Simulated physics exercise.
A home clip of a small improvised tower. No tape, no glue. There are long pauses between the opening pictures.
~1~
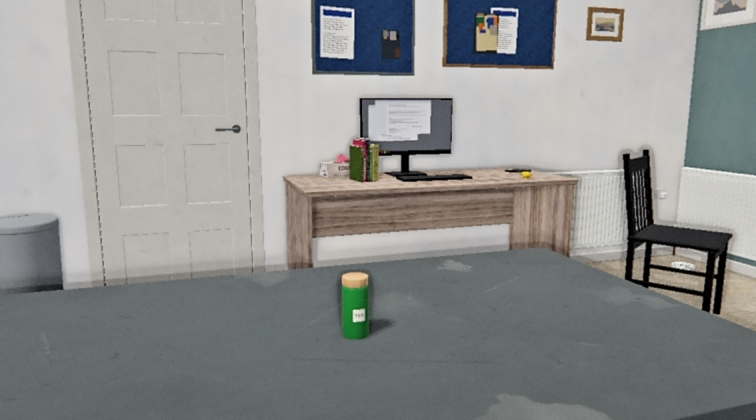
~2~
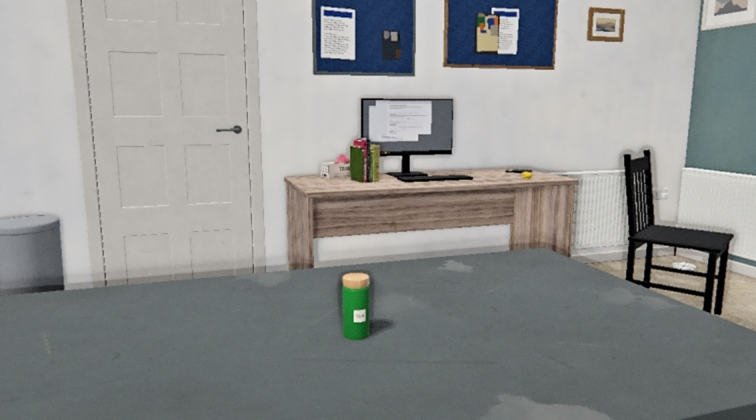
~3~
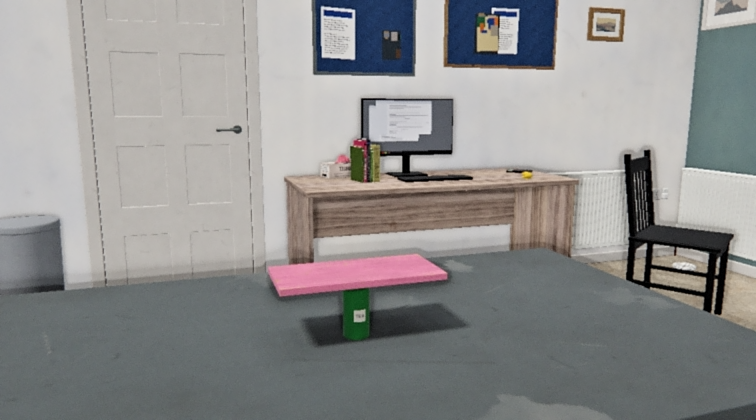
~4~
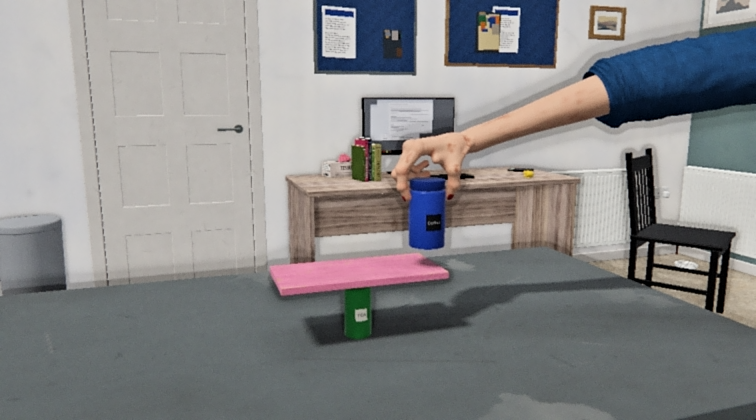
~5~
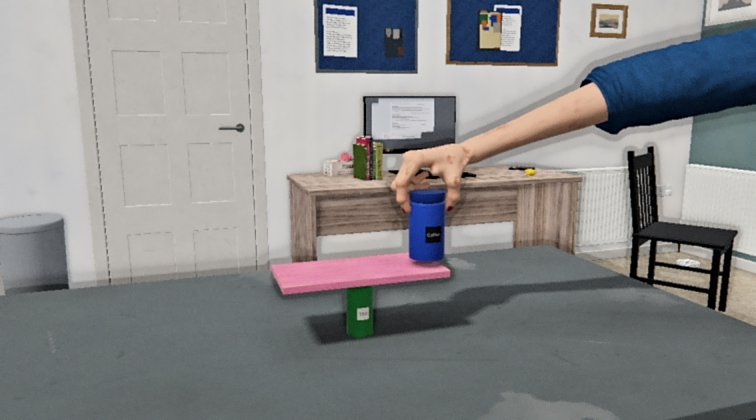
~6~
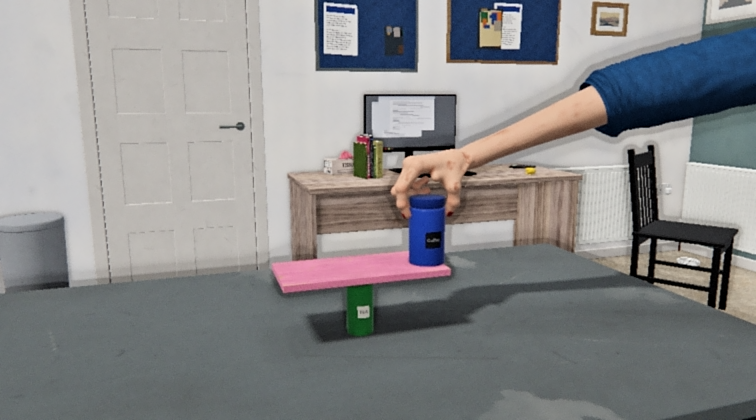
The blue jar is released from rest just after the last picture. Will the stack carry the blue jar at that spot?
It loses its balance.
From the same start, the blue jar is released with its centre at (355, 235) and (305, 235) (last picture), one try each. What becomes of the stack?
First, it keeps its balance; second, it loses its balance.
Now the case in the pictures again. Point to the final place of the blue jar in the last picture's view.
Near (463, 310).
Then, 0.30 s on from there, blue jar now fallen; pink board turned 23° from how it was put.
Then, 0.40 s on from there, pink board turned 52° from how it was put.
Then, 0.60 s on from there, pink board turned 57° from how it was put.
In the end, fallen, blue jar; toppled in the stack, pink board; green shaker unmoved. At the end, from the last picture's camera, blue jar near (463, 310). The stack comes apart.
